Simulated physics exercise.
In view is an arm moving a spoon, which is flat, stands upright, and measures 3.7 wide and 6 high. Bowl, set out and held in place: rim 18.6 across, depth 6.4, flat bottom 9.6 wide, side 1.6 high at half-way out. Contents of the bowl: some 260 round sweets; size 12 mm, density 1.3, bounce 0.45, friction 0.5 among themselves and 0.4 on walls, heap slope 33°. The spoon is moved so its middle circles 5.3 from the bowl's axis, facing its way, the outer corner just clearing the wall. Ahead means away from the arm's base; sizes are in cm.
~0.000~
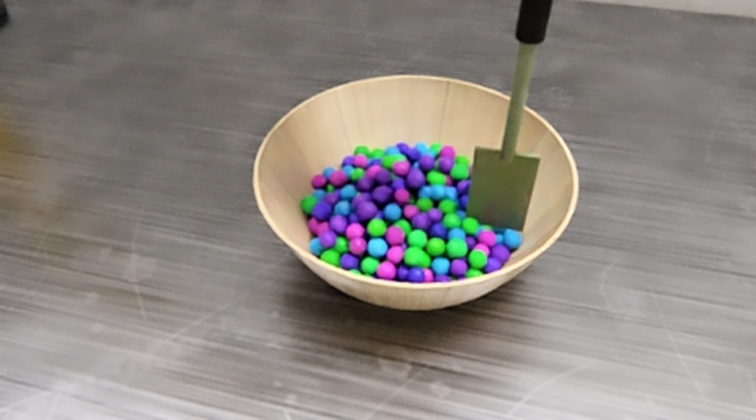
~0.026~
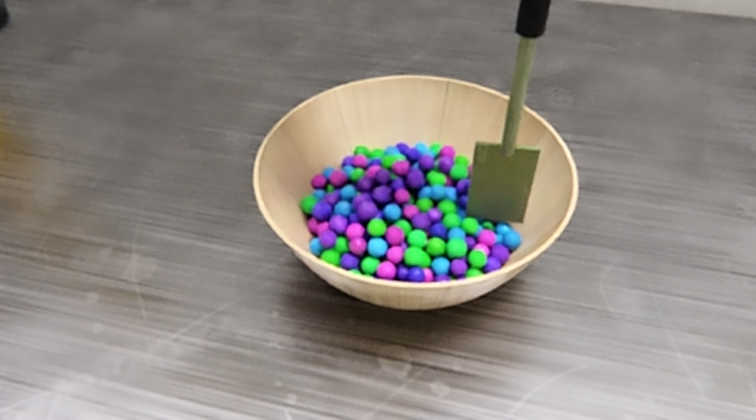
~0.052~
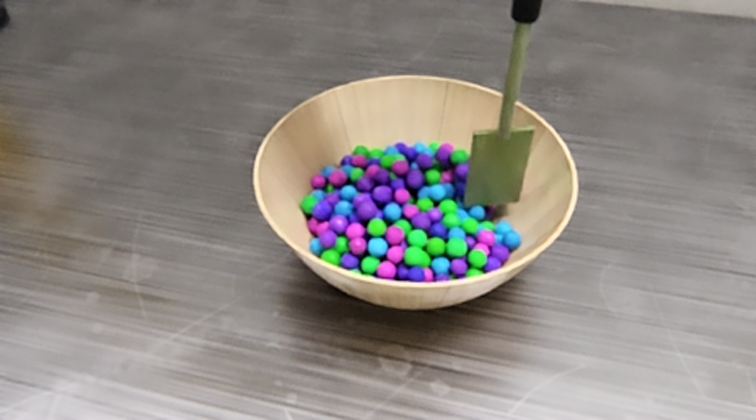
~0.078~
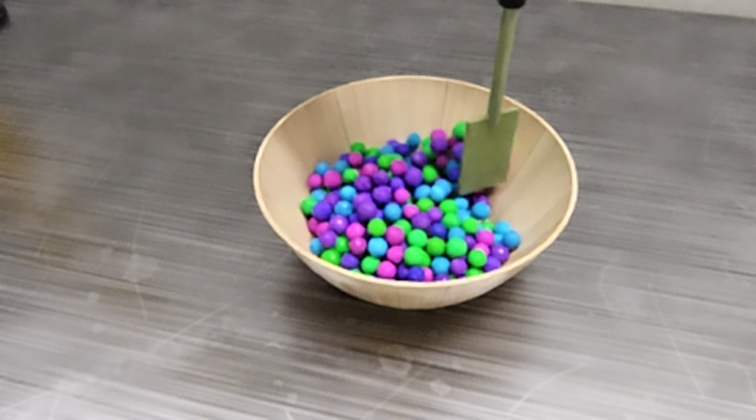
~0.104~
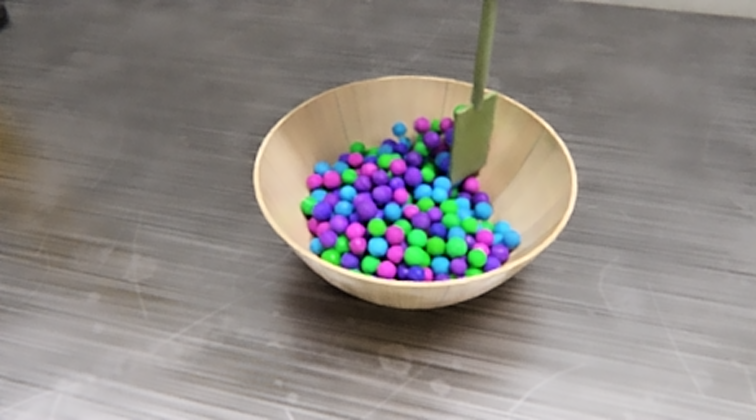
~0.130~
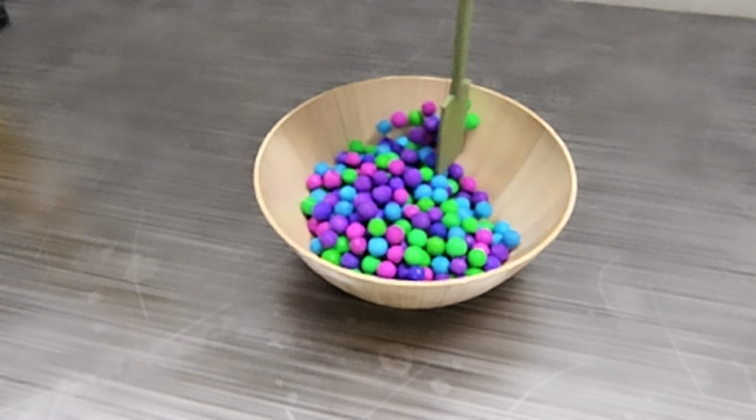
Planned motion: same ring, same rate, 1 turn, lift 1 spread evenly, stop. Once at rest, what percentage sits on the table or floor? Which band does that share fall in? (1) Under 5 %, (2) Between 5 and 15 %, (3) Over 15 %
Option 2: Between 5 and 15 %.
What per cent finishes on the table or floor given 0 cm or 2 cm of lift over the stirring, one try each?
Trial one: Roughly 10 %; trial two: Roughly 5 %.
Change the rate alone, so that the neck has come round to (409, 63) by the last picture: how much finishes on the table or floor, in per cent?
It comes to around 15 percent.
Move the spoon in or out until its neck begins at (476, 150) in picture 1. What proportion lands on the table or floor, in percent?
Table or floor share: Near 0 %.
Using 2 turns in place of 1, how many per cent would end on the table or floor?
Estimate: Near 15 %.
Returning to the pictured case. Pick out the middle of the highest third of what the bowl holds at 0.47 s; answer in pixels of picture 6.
(455, 245).
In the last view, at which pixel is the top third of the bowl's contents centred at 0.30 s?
I'd put its middle near (319, 201).
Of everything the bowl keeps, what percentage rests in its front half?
I'd put it at roughly 45 per cent.
After 0.30 s, 182° round, highest piece 8 above the table; 258 in the bowl.
After 0.47 s, 292° round, highest piece 8 above the table; 245 in the bowl, 10 on the table or floor, 3 in flight or on the tool.
After 0.76 s, 0° round, highest piece 6 above the table; 240 in the bowl, 17 on the table or floor, 1 in flight or on the tool.
After 1.46 s, 0° round, highest piece 5 above the table; 240 in the bowl, 18 on the table or floor.
In the end, 240 in the bowl, 18 on the table or floor. That is 7 % on the table or floor.
